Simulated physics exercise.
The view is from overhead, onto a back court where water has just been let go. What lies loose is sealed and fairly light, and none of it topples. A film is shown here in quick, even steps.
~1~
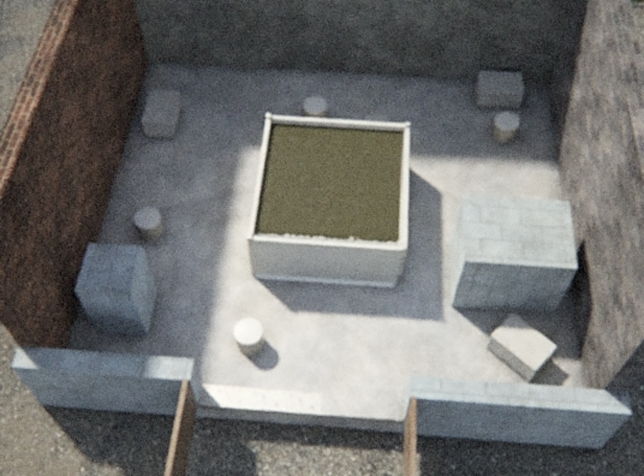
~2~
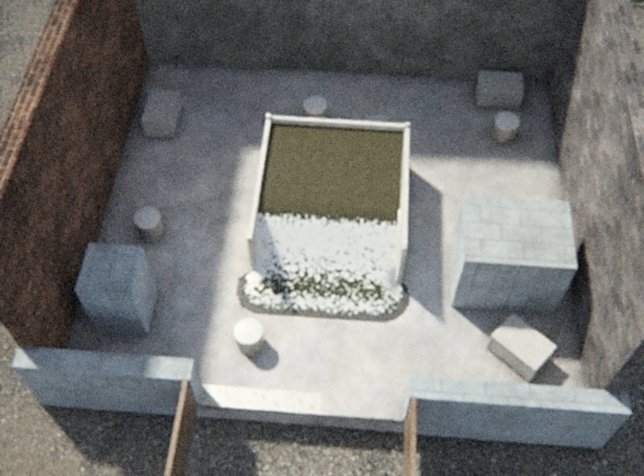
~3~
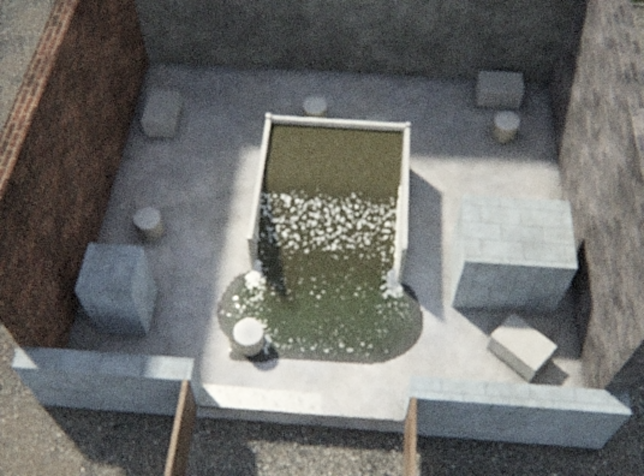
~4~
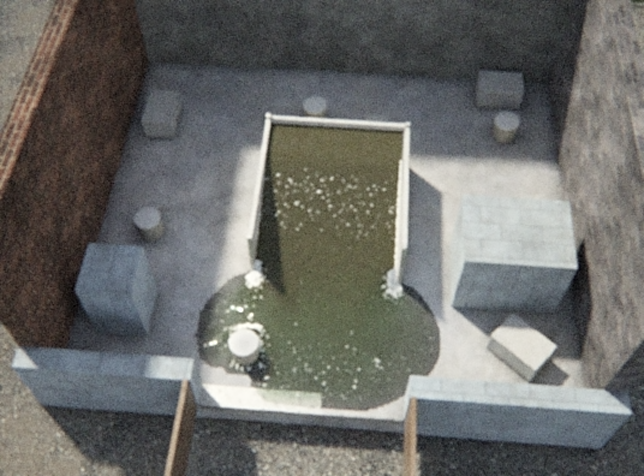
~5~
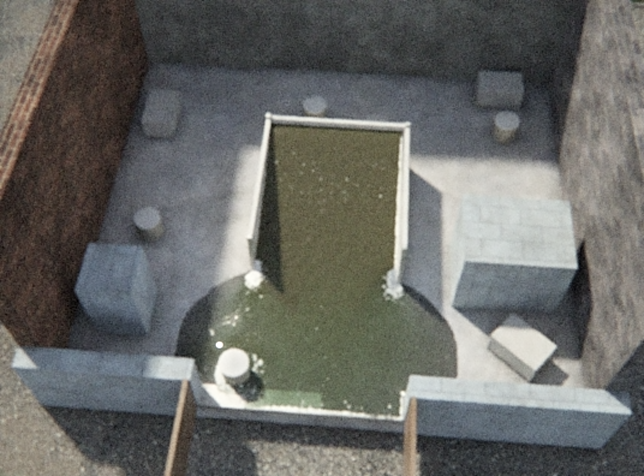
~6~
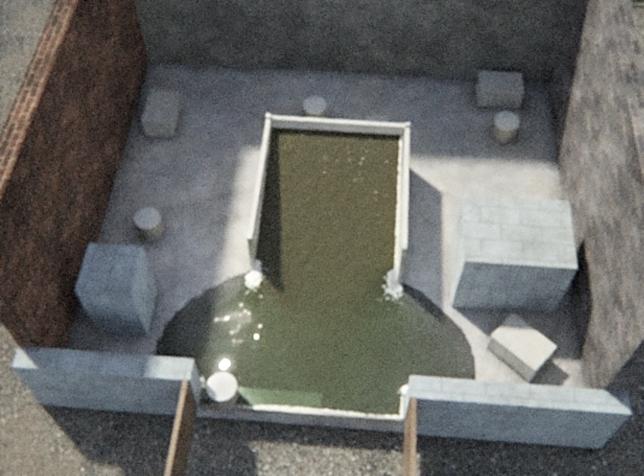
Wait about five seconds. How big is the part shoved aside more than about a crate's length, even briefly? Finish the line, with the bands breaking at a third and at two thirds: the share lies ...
The share lies below a third.
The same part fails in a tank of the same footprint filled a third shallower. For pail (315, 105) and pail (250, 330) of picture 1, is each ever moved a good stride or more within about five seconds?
Lab note, in order: Stayed below that mark / reached that mark.
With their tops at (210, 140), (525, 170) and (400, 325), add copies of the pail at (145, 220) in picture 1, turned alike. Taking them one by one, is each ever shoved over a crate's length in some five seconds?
Results - 1: Doesn't go far; 2: Doesn't go far; 3: Ends up far away.
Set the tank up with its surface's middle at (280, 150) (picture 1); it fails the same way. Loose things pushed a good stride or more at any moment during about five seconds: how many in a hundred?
I'd put it close to 20 percent.
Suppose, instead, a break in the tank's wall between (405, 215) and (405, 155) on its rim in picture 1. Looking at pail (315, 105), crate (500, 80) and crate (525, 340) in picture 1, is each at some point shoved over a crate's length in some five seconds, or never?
Listed in turn, ends up that far off, ends up that far off, never travels that far.
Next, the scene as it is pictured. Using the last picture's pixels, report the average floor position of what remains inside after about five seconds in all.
Around pixel (345, 165).
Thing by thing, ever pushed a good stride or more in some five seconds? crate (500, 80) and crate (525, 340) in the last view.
In the order asked: A lesser distance, then over that mark.
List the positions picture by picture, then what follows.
The first frame shows a pail at (249, 331), on the bottom; a pail at (147, 218) rests on the ground; 0 of 8 have shifted.
The second frame shows a pail at (249, 331) rests on the ground; a pail at (147, 218), on the bottom; 0 of 8 have shifted.
The third frame shows a pail at (248, 332), on the bottom; a pail at (147, 218), on the bottom; 0 of 8 have shifted.
The fourth frame shows a pail at (244, 342) rests on the ground, close to its start; a pail at (147, 218), on the bottom; 1 of 8 have shifted.
The fifth frame shows a pail at (234, 363) rests on the ground, a stride from its start; a pail at (147, 218), on the bottom; 1 of 8 have shifted.
The sixth frame shows a pail at (222, 386) rests on the ground, a stride from its start; a pail at (147, 218) rests on the ground; 1 of 8 have shifted.
A moment on, 1 of 8 are well off their spots; 0 afloat.
Next, 1 of 8 are well off their spots; 0 afloat.
Later, 1 of 8 are well off their spots; 1 afloat.
In the end, 2 of 8 are well off their spots, and 2 have been at some point; 0 afloat.
